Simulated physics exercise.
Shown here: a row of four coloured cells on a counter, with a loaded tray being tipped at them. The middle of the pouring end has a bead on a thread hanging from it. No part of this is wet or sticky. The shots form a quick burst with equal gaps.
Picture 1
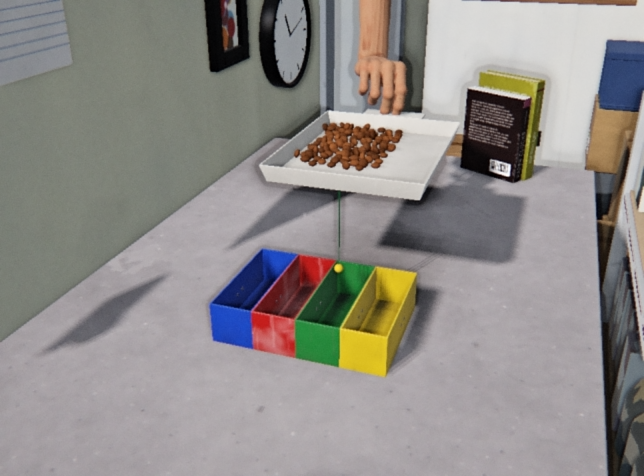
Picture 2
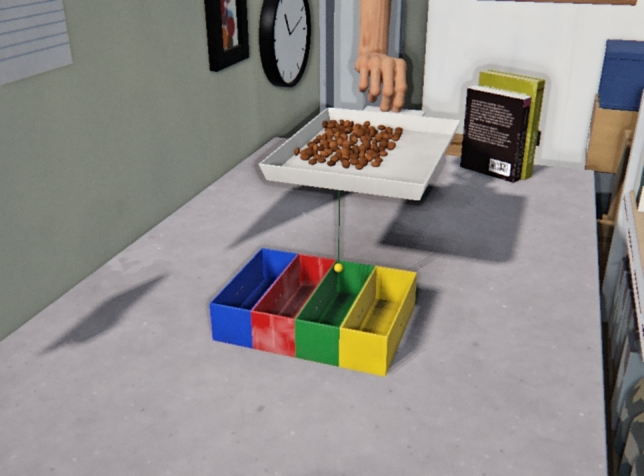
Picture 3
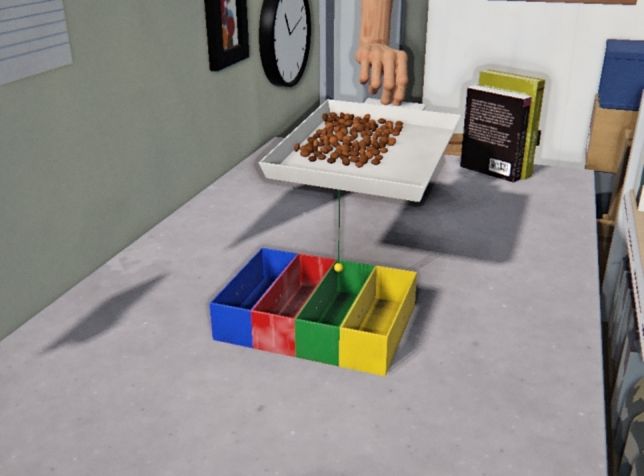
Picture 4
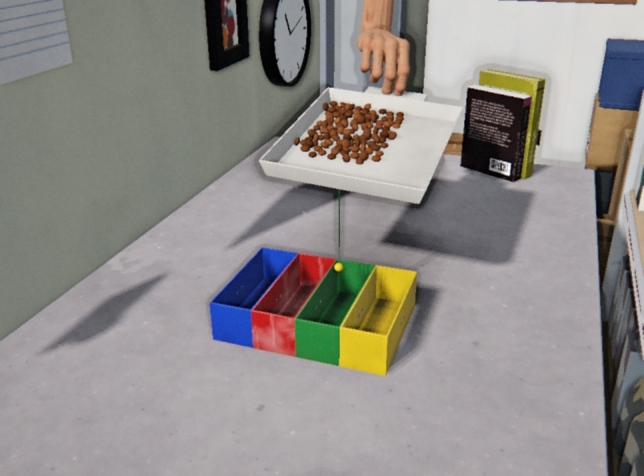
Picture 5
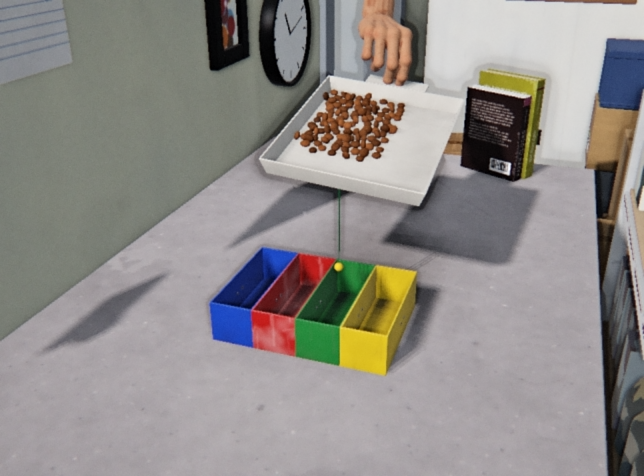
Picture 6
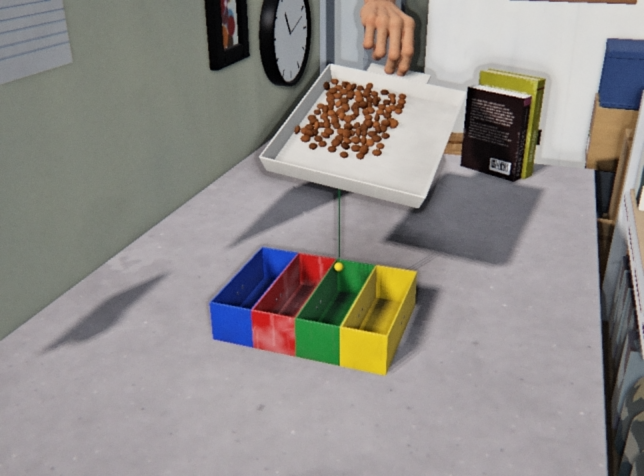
A wooden-looking hand behind a white tray of brown kibble pieces is seen from a raised, fixed viewpoint over a grey counter, with a clock on the green wall at left and books behind. Below the tray, a yellow bead hangs on a thread by blue, red, green and yellow cells. The tray stays nearly level, then its back edge rises steadily, its front right corner lowest.
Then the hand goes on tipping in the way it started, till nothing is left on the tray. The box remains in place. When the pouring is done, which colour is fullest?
Fullest: The yellow cell.
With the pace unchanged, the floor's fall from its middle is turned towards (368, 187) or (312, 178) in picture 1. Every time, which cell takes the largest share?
In order, it comes out as that yellow cell and the blue one.
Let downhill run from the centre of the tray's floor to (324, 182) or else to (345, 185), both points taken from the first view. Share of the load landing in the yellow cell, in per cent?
Around 0 per cent first, around 10 per cent next.
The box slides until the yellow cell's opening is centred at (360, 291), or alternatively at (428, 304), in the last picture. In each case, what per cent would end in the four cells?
First placement near 10 percent, second near 100 percent.
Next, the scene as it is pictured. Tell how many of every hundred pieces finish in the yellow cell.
Near 50 %.
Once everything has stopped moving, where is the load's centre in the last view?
Centre at rest: Close to (407, 334).
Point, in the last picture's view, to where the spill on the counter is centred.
Middle in the last view: Roughly (436, 345).
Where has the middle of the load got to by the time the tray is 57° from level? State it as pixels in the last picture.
Roughly at (393, 188).
Just after the last frame, tray tipped steeply; almost all on the tray; just a few falling or outside the box.
A moment on, tray tipped right over; roughly a third on the tray; roughly a quarter in the yellow cell; just a few in the green cell; roughly half falling or outside the box.
Further on, tray tipped past a quarter turn; roughly half in the yellow cell; just a few in the green cell; roughly half falling or outside the box.
When it is over, tray tipped past a quarter turn; roughly half in the yellow cell; just a few in the green cell; not one in the red cell; not one in the blue cell; roughly half outside the box.
